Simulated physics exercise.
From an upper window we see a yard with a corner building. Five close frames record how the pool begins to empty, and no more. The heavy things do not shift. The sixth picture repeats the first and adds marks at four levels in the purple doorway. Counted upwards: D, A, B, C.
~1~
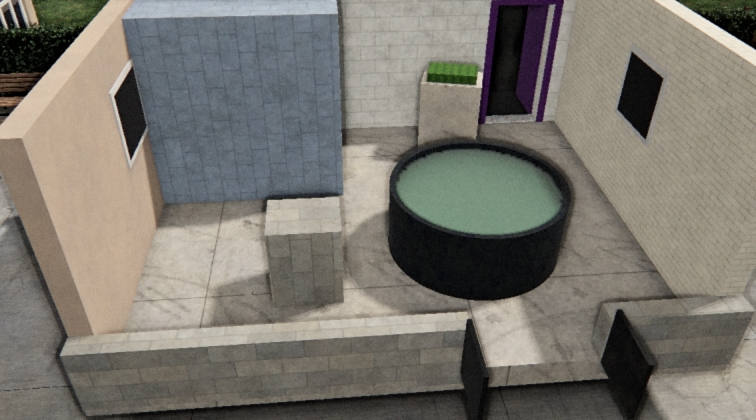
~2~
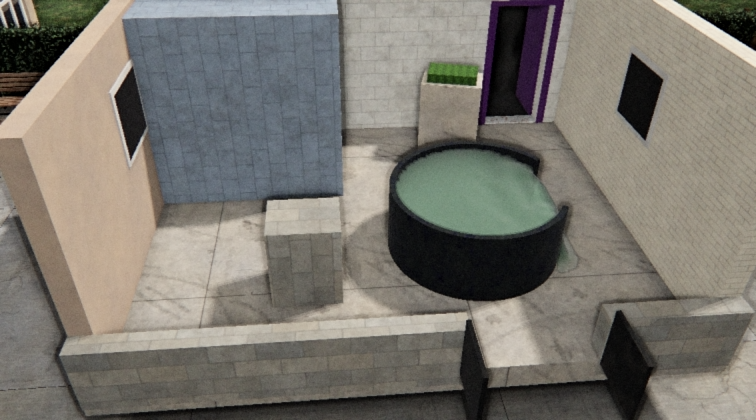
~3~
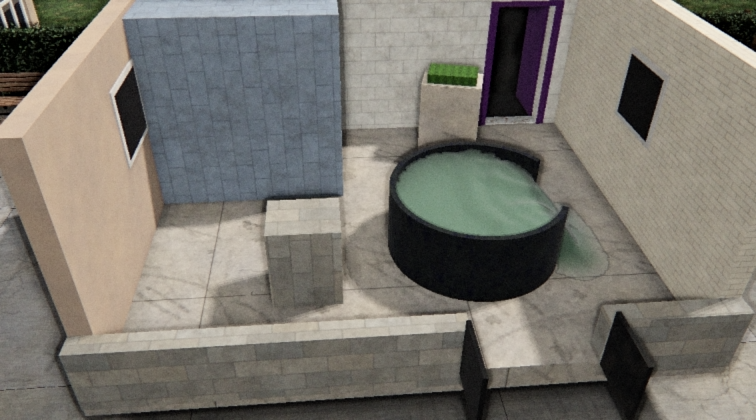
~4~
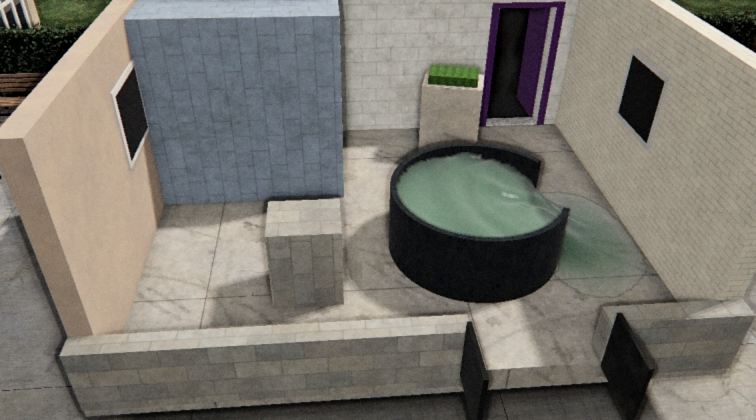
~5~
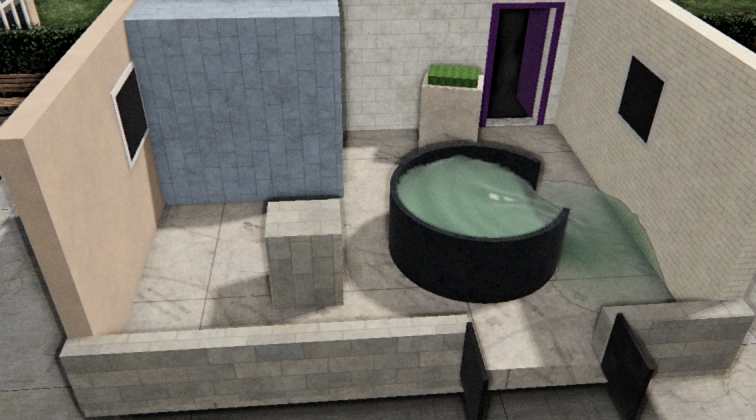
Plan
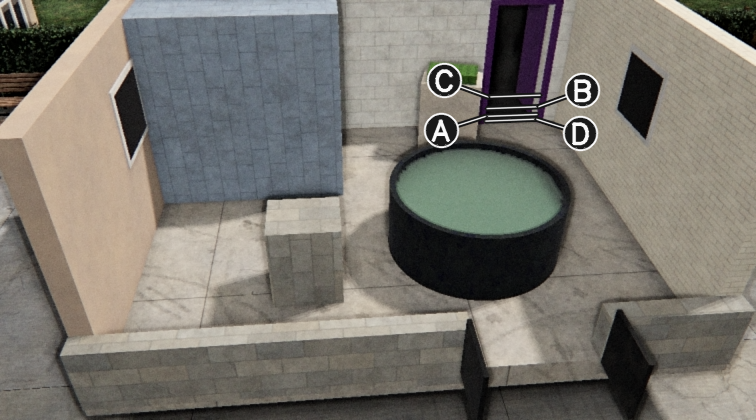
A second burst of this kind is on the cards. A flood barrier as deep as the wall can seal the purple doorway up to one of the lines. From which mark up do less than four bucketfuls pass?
That is mark B.
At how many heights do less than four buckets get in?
Two of them.
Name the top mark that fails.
Mark A.
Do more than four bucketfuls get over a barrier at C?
No, that is safe.
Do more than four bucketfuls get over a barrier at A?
Yes.
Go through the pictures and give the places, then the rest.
Water in the pool at rest, its middle at (478, 189); foot of the purple doorway at (510, 122); open gate at (536, 304).
Water covers 1 % of the ground and shows as far out as (568, 248).
Water covers 4 % of the ground and shows as far out as (594, 269).
Water covers 9 % of the ground and shows as far out as (578, 198).
Water covers 13 % of the ground and shows as far out as (598, 190).
On the marked copy, A at (511, 115); B at (512, 107); C at (514, 96); D at (510, 120); from the bottom up D, A, B, C.
For mark A, about 15 bucketfuls get in.
For mark B, a splash gets over, under a bucket.
For mark C, nothing gets over.
For mark D, dozens of bucketfuls pour in.
